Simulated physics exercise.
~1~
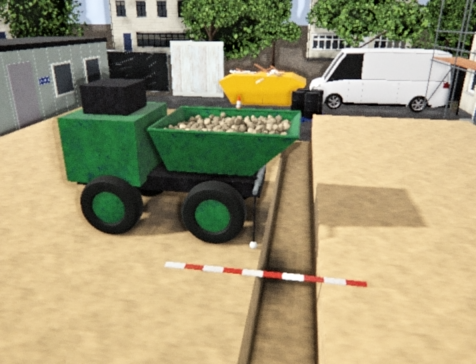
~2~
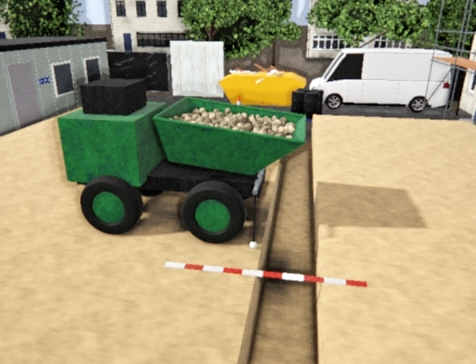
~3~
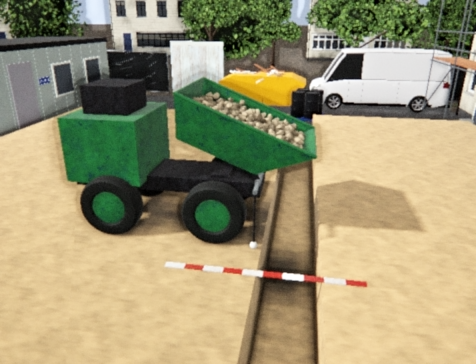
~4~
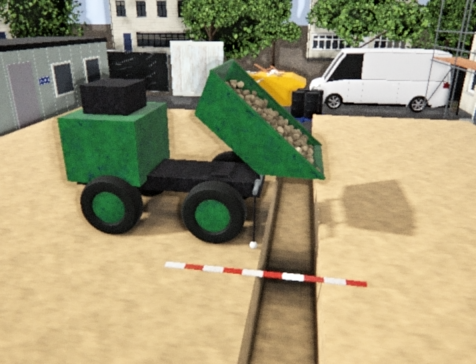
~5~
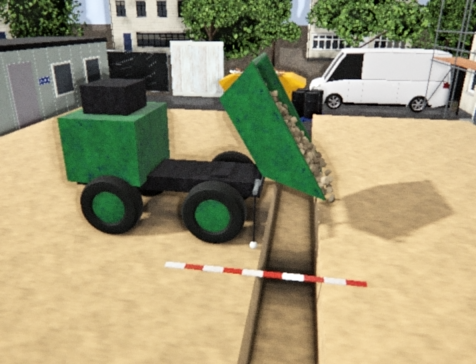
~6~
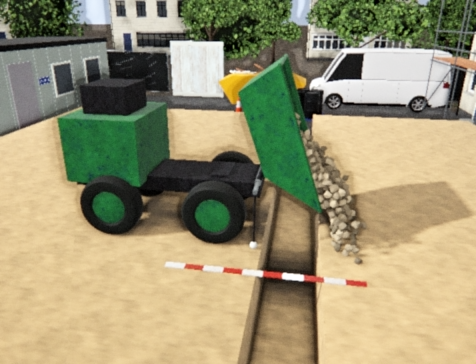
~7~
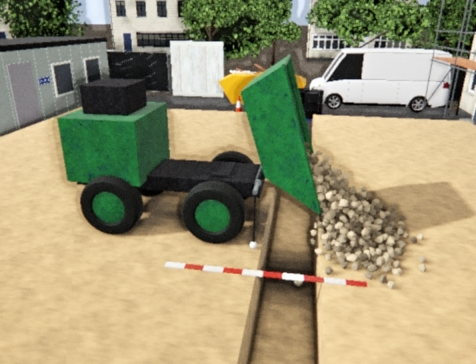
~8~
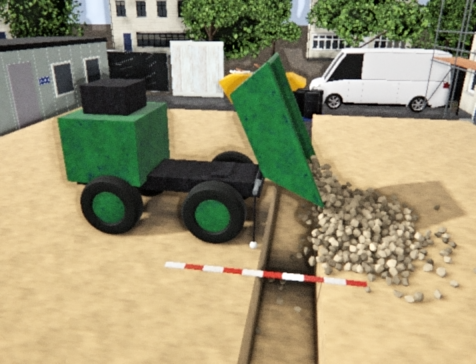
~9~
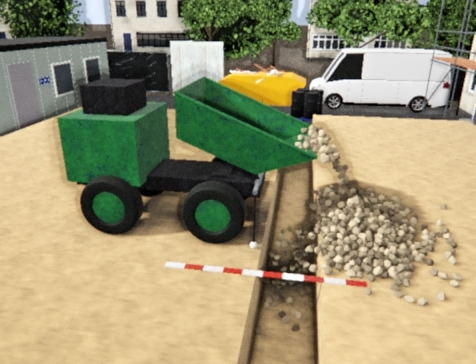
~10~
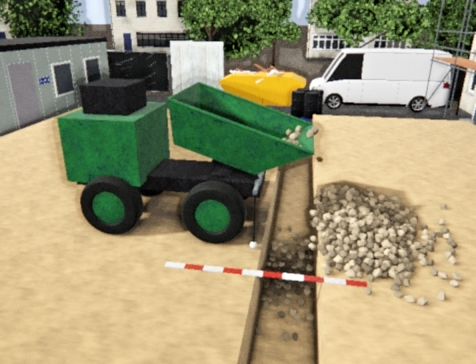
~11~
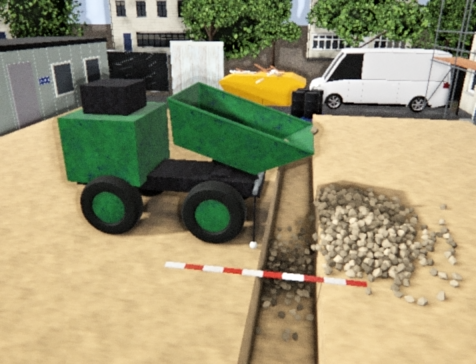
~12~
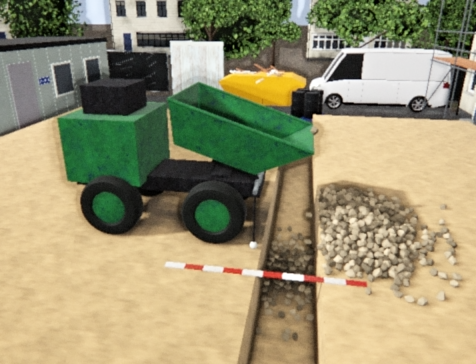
A green dumper with black wheels stands on the left of a sandy building site, seen from slightly above, its open body full of pale stones facing a narrow trench. A red and white striped pole lies across the trench, with a grey cabin, yellow skip and white van behind. The body tips steeply to the right, and the stones slide out, mostly landing beyond the trench. It then swings partly back down, shedding a few last stones, and stops still tilted. Most stones rest in a spread heap on the far side, with some scattered in the trench.
